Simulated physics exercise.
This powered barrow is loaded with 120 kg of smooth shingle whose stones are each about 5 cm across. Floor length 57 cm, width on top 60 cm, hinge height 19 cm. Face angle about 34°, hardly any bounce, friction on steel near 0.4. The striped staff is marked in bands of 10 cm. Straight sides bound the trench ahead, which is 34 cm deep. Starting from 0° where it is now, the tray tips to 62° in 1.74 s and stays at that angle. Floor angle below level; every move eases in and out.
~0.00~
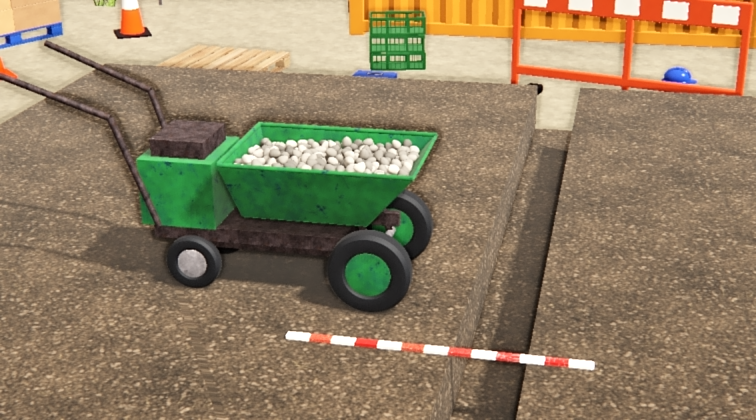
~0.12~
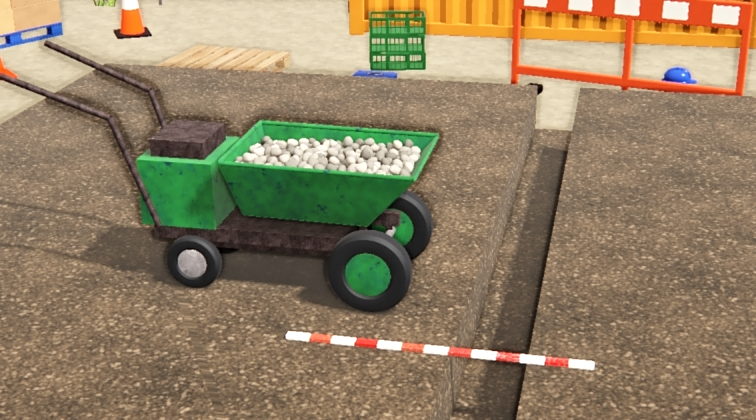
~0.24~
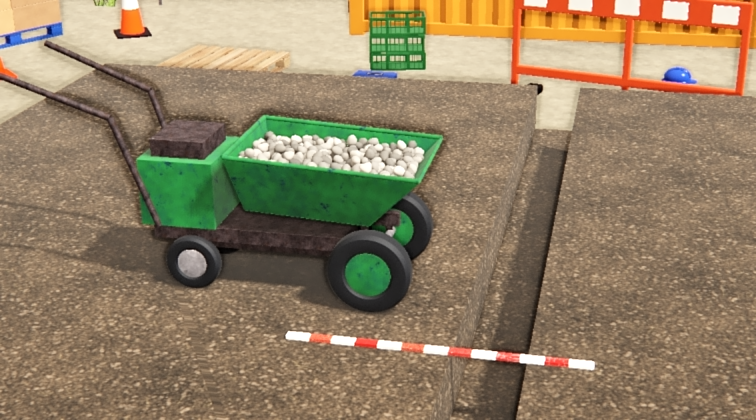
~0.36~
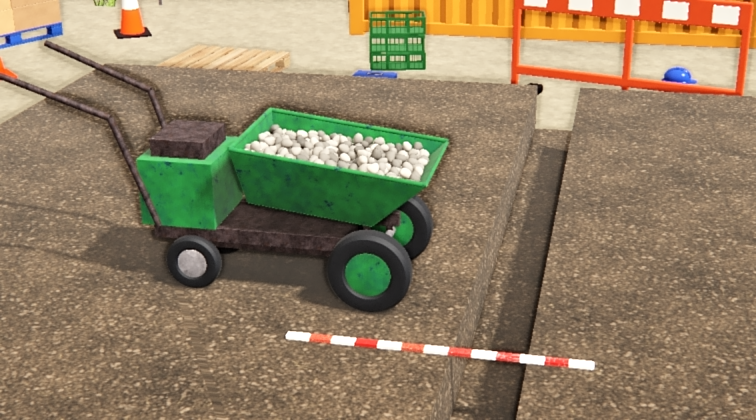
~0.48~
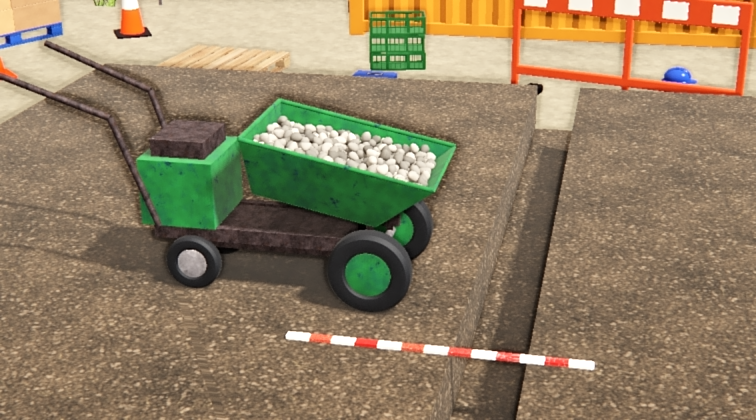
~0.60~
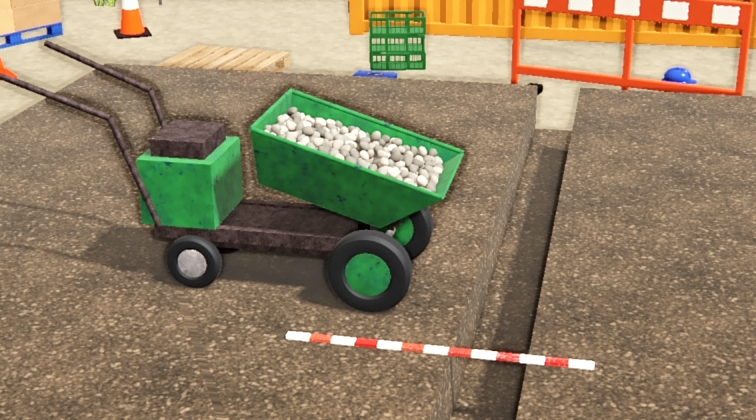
A green powered barrow with dark handles stands on brown, gritty ground beside a narrow trench, seen from slightly above and to one side. Its tray holds pale rounded stones, with a red-and-white striped pole in front, an orange cone, green crate and orange barriers behind, and a blue helmet at right. The tray tilts slowly, then faster, its left end rising and its right lip dipping, while the barrow and camera stay still.
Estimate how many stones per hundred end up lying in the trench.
74 %.
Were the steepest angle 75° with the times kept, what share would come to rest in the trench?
Then roughly 70 percent.
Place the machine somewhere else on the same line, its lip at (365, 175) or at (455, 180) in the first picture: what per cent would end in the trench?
I'd expect close to 95 per cent at the first and 30 per cent at the second.
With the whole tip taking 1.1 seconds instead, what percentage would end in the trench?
It would come to roughly 65 per cent.
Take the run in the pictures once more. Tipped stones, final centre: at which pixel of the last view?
Somewhere near pixel (519, 341).
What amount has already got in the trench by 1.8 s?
Roughly 35 percent of the load.
After 1.3 s the floor is at 52°; 98 % in the tray, 2 % in the trench; the foremost stones are at (501, 244).
After 1.8 s the floor is at 62°; 48 % in the tray, 37 % in the trench, 15 % past the trench; the foremost stones are at (607, 311).
After 2.2 s the floor is at 62°; 24 % in the tray, 50 % in the trench, 26 % past the trench; the foremost stones are at (675, 312).
After 4.1 s the floor is at 62°; 0 % in the tray, 74 % in the trench, 26 % past the trench; the foremost stones are at (701, 308).
